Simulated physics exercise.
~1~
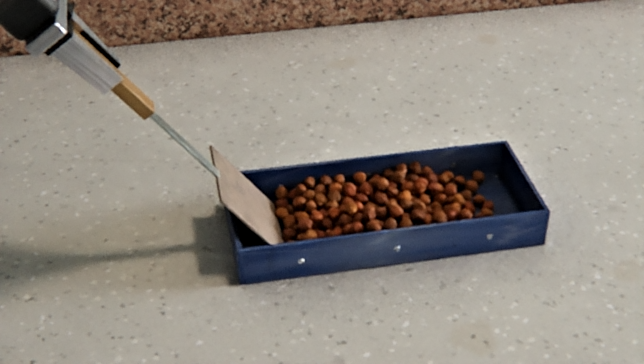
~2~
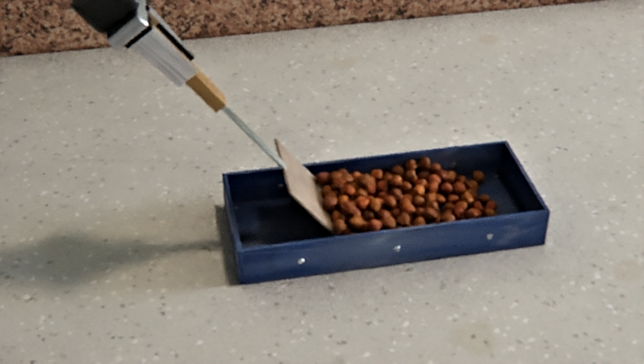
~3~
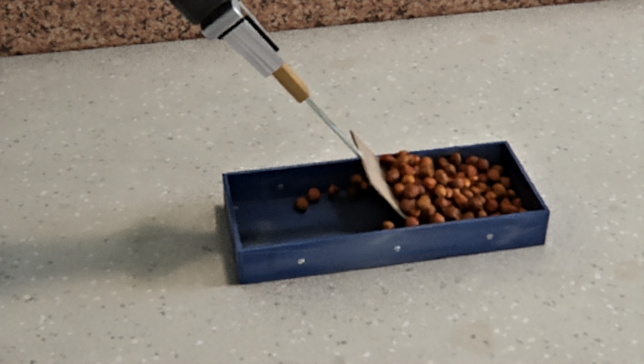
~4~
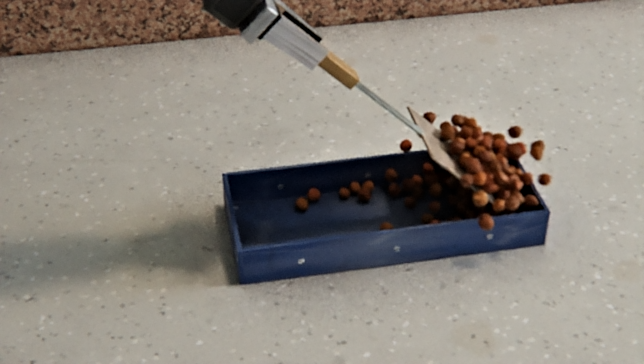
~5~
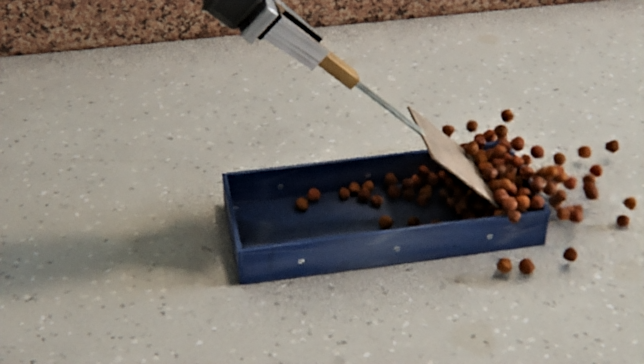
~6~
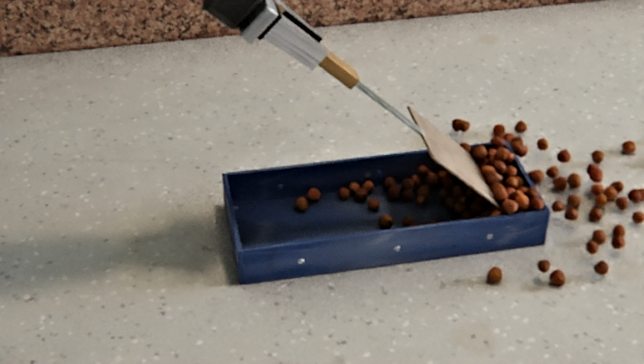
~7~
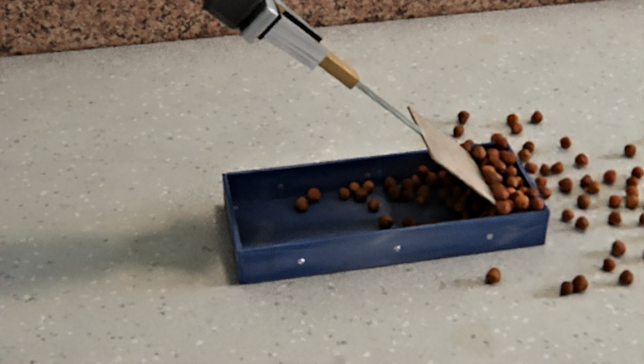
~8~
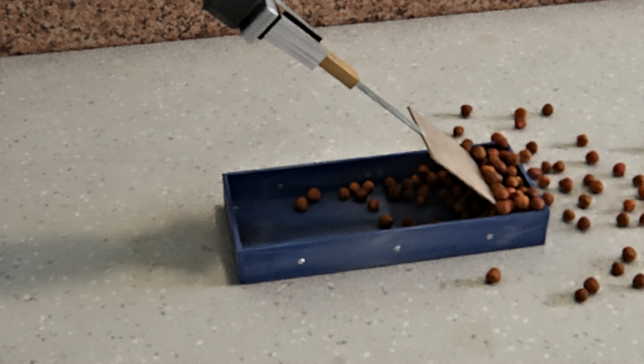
Robot-held spatula pushing hazelnuts rightward along a blue tin, flicking some over the end, leaving them scattered on the speckled counter.
